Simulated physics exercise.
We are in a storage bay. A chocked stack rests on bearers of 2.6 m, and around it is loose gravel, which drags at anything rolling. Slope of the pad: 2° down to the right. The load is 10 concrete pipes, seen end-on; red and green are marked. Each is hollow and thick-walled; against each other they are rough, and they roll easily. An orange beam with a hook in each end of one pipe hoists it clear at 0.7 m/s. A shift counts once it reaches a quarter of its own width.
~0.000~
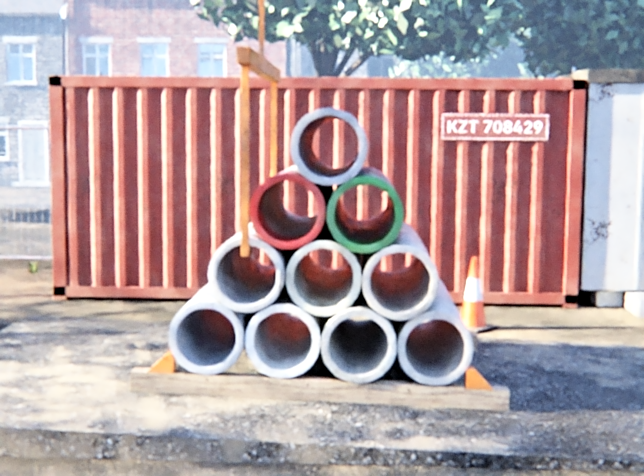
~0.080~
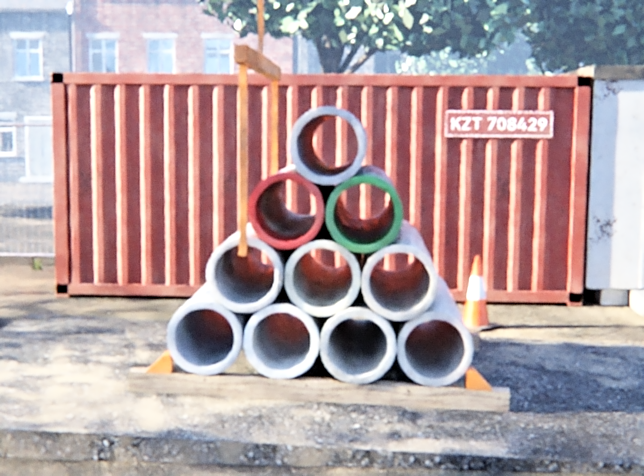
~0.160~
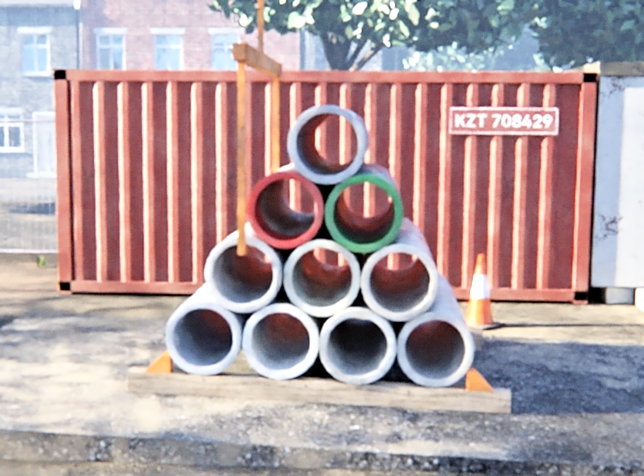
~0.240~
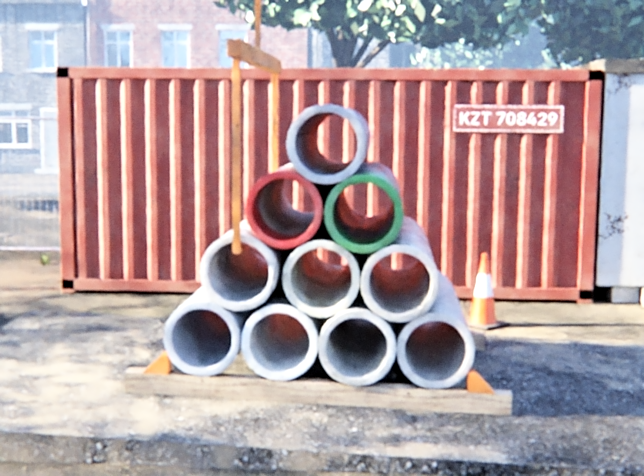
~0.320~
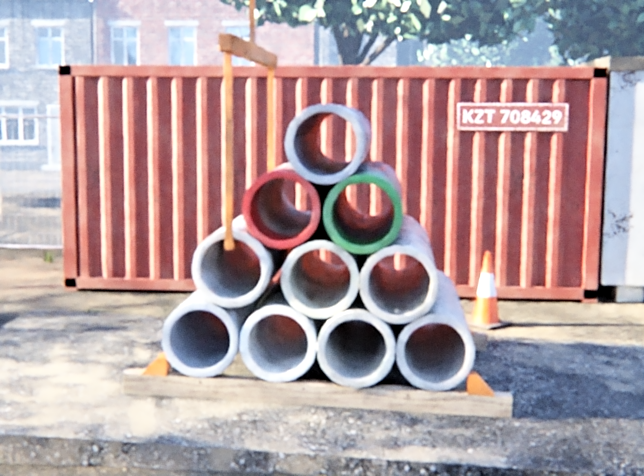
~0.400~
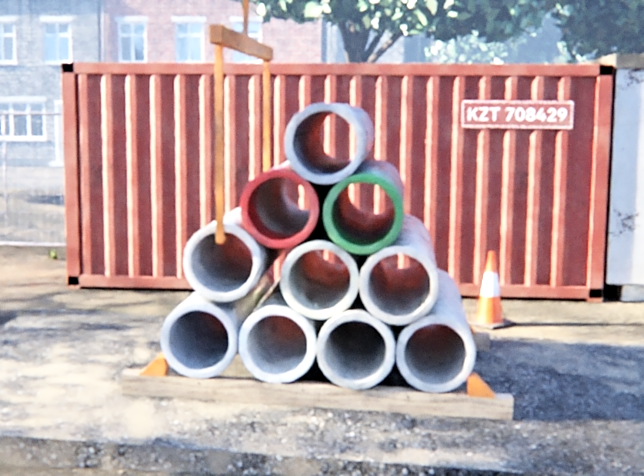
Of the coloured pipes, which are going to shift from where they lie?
Red: Yes; green: No.
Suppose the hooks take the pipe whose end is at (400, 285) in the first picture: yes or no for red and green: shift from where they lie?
Then red would not do so, green would do so.
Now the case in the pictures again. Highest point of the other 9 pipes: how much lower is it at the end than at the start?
Roughly 45 cm.
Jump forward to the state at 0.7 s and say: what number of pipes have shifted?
At that point the count stands at 0.
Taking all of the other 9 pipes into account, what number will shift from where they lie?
I count 2 altogether.
Then, 0.7 s in, red is 5 cm further left and 3 cm lower; green is where it was; 0 of the other 9 have shifted.
Then, 1.1 s in, red is 21 cm further left and 21 cm lower; still the same for green; 2 of the other 9 have shifted.
In the end (1.7 s), red is 28 cm further left and 44 cm lower; green is where it was; 2 of the other 9 have shifted.
